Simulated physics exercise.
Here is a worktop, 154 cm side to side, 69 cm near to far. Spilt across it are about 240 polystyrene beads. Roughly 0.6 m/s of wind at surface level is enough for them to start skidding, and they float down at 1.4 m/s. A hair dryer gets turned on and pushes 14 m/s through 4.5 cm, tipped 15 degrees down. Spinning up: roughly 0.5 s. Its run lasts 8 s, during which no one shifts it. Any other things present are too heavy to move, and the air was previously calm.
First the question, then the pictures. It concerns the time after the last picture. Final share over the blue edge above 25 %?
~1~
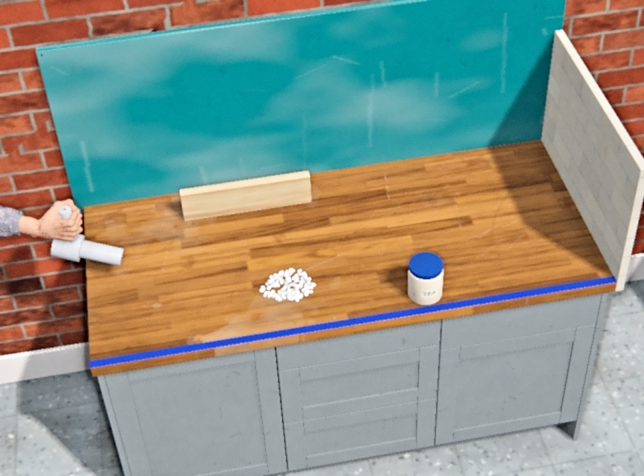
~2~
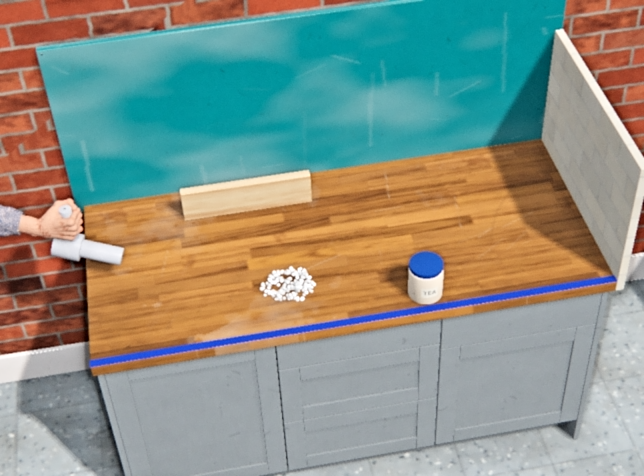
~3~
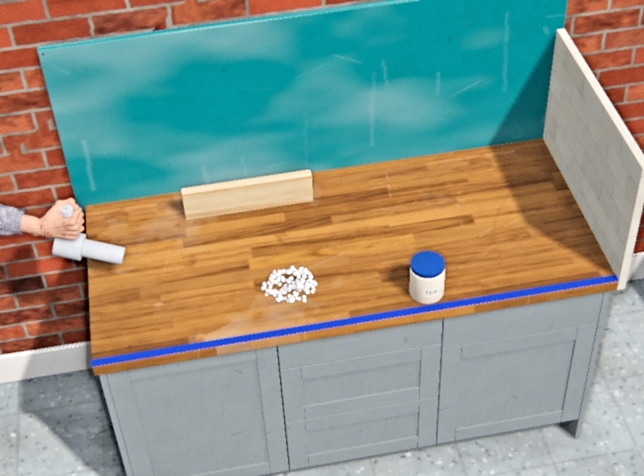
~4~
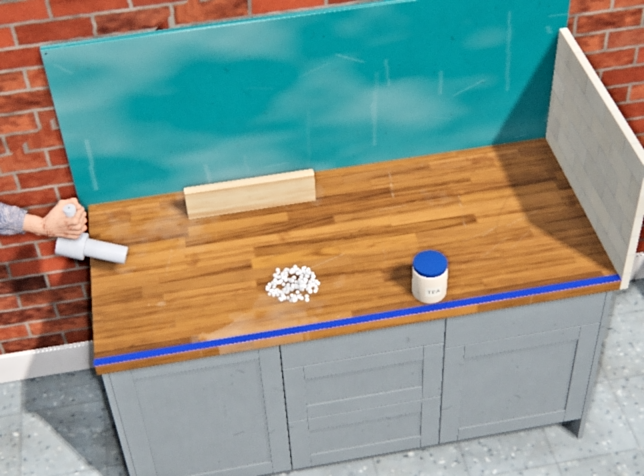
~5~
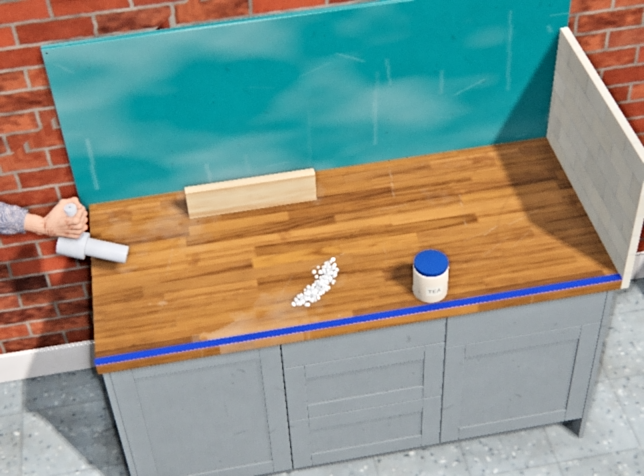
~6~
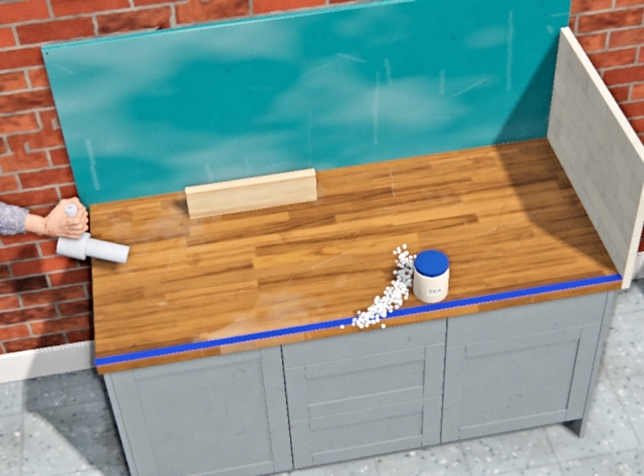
Yes, it is above.
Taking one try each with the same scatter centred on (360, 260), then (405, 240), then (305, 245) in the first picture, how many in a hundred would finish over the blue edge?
Try by try: About 15 per cent, 0 per cent and 0 per cent.
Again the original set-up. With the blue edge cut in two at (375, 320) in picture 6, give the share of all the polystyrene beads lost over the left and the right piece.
I'd guess near 15 percent left and close to 70 percent right.
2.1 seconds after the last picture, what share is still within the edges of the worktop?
Close to 15 in a hundred are still there.
Then, 1.2 s after the last picture, 10 % are on the move or not yet settled, 85 % are over the blue edge.
Then, 2.1 s after the last picture, 9 % are on the move or not yet settled, 85 % are over the blue edge.
Then, 4.0 s after the last picture, 8 % are on the move or not yet settled, 85 % are over the blue edge.
Then, 7.6 s after the last picture, at the end, 85 % are over the blue edge.
